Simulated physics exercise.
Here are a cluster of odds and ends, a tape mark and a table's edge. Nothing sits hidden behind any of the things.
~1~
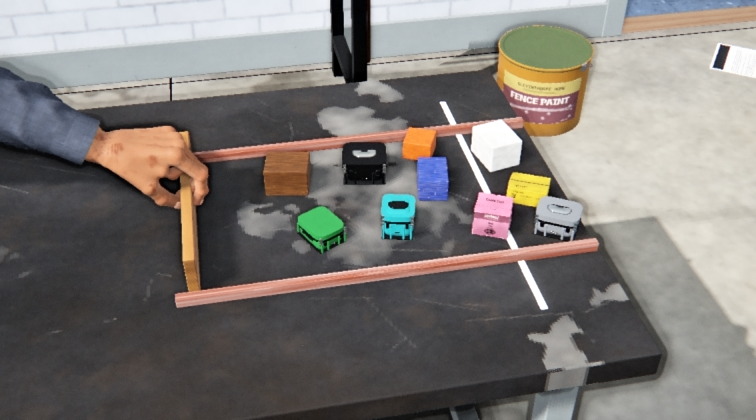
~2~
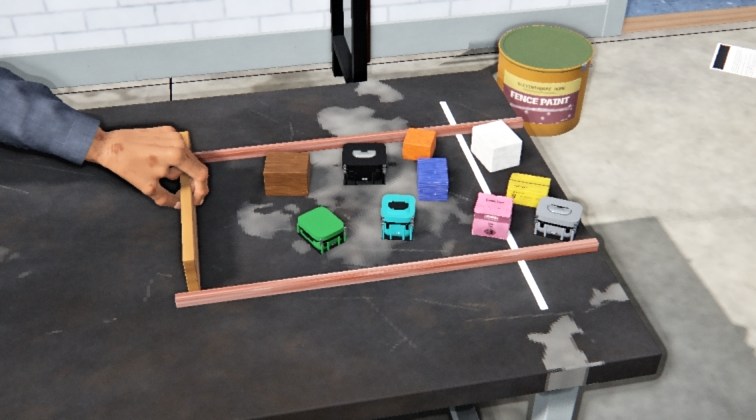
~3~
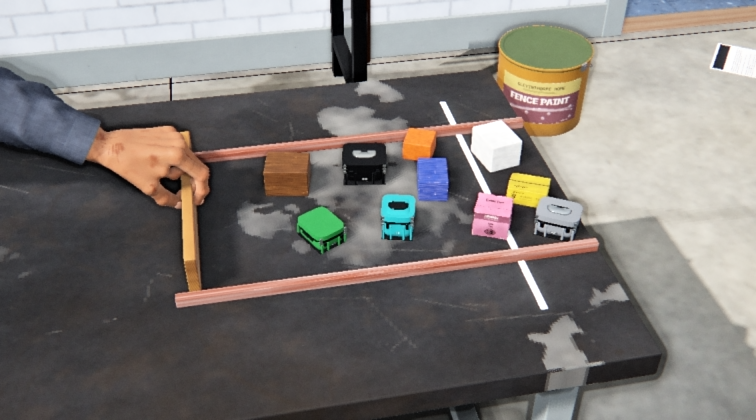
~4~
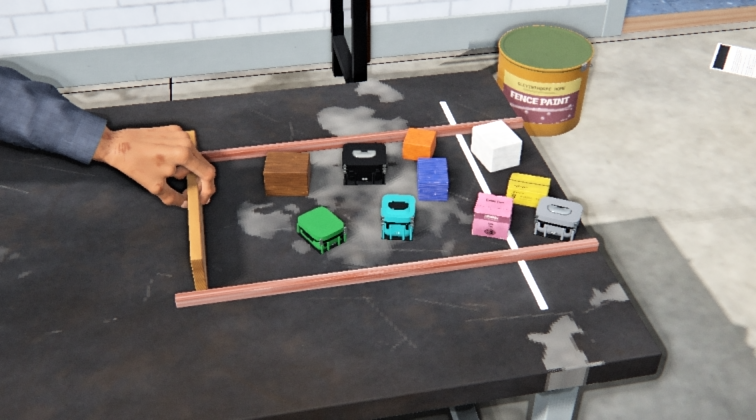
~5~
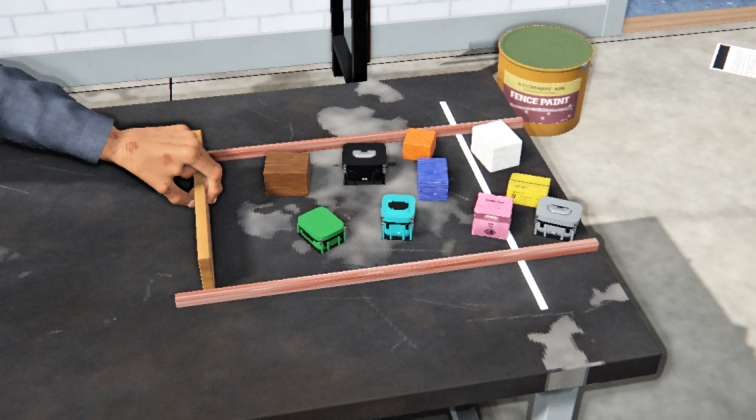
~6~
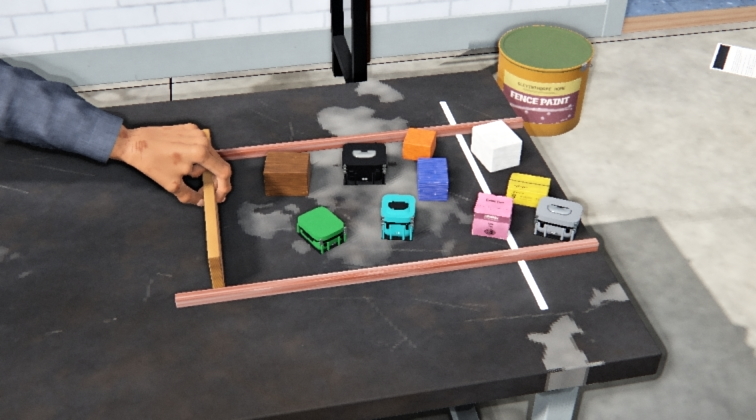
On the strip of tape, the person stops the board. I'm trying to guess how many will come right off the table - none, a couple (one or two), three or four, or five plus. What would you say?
I would say three or four.
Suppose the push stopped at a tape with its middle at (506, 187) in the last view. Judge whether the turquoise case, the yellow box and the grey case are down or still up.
In order, the turquoise case keeps its spot, then the yellow box goes off the edge, then the grey case goes off the edge.
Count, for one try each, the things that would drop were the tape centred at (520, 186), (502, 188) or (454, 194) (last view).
Down on the floor: 7, 5 and 0.
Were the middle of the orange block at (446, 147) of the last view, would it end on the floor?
From that start, the object then does not stay.
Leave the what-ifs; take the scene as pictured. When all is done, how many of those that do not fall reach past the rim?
The number would be 2.
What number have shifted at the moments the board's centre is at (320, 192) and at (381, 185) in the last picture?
I get 3 at the one place and 6 at the other.
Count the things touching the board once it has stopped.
So the total is 3.
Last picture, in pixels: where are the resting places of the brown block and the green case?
You'll see the brown block at (492, 149), with the green case at (515, 210).
Soon after, none off yet; grey case at rest near (558, 220); yellow box at rest near (528, 190); white block at rest near (496, 146).
At rest, the number that fall off is three or four; fallen, orange block, white block, yellow box and grey case.
